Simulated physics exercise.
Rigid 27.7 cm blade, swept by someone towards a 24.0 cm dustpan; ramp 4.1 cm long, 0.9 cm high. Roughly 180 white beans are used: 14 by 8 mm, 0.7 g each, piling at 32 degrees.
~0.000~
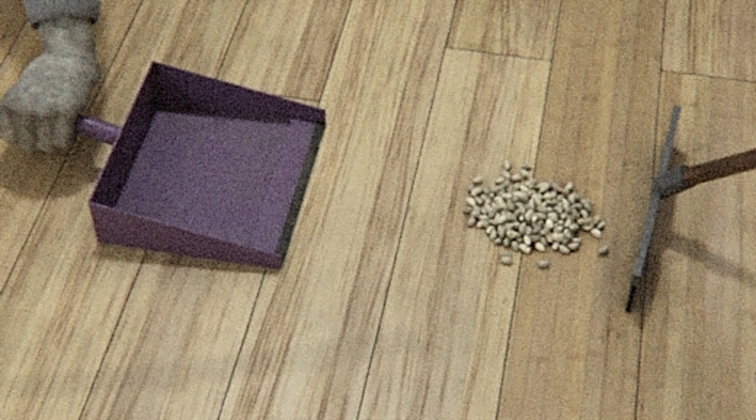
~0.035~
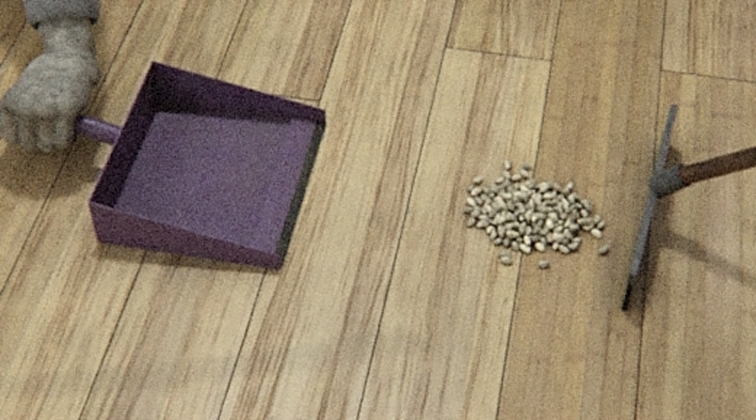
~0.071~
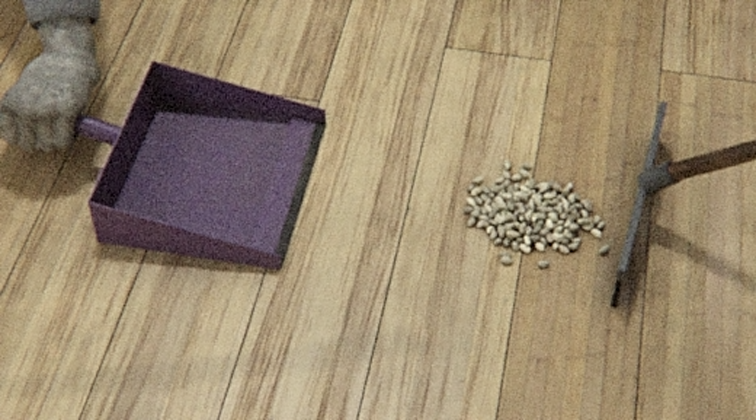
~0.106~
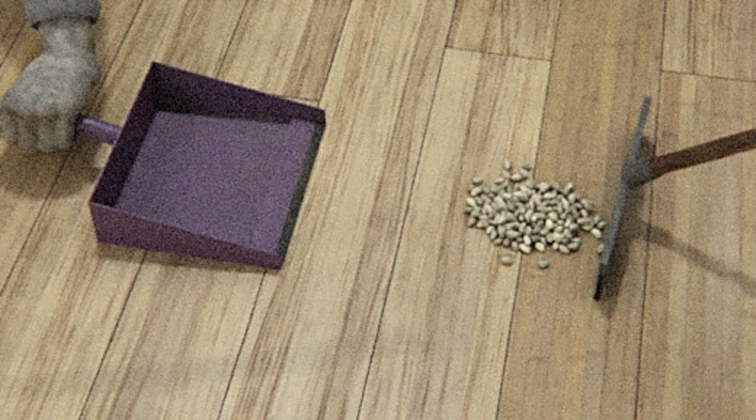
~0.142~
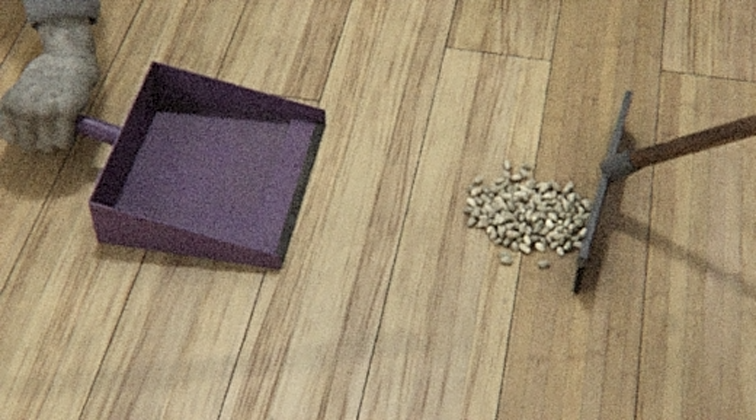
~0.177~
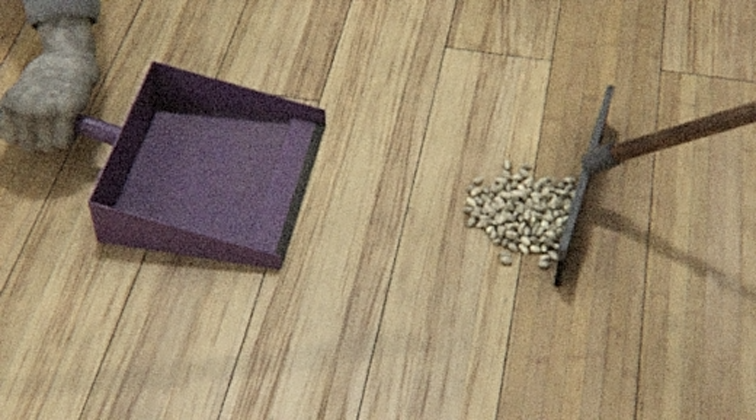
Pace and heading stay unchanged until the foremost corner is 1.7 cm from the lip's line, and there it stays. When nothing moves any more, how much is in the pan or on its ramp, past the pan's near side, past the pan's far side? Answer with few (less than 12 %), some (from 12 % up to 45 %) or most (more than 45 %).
In the pan or on its ramp - some; past the pan's near side - few; past the pan's far side - some.
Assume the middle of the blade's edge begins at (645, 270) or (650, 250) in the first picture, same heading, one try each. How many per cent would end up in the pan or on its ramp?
Close to 30 in a hundred, then close to 35 in a hundred.
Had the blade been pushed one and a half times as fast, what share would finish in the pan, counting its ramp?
It would be around 45 percent.
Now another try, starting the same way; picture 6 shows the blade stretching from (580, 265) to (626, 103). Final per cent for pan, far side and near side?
Pan: 40, far side: 20, near side: 0.
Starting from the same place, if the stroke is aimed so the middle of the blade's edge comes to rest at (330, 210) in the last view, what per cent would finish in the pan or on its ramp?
Close to 30 in a hundred.
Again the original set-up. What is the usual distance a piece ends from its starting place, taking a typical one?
Some 30 cm.
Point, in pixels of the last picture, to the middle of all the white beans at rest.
Estimated resting centre: Around (313, 147).
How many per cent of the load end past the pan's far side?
Roughly 25 in a hundred come to rest there.
After 0.40 s, middle of the blade 18 cm from the lip; 0 % over the lip, far side 10 %, near side 0 %.
After 0.56 s, middle of the blade 8 cm from the lip; 0 % over the lip, far side 15 %, near side 0 %.
After 0.83 s, middle of the blade 3 cm from the lip; 40 % over the lip, far side 25 %, near side 5 %.
At rest (3.0 s), pan 35 %, near side 5 %, far side 25 %, in front of the lip or behind the blade 35 %.
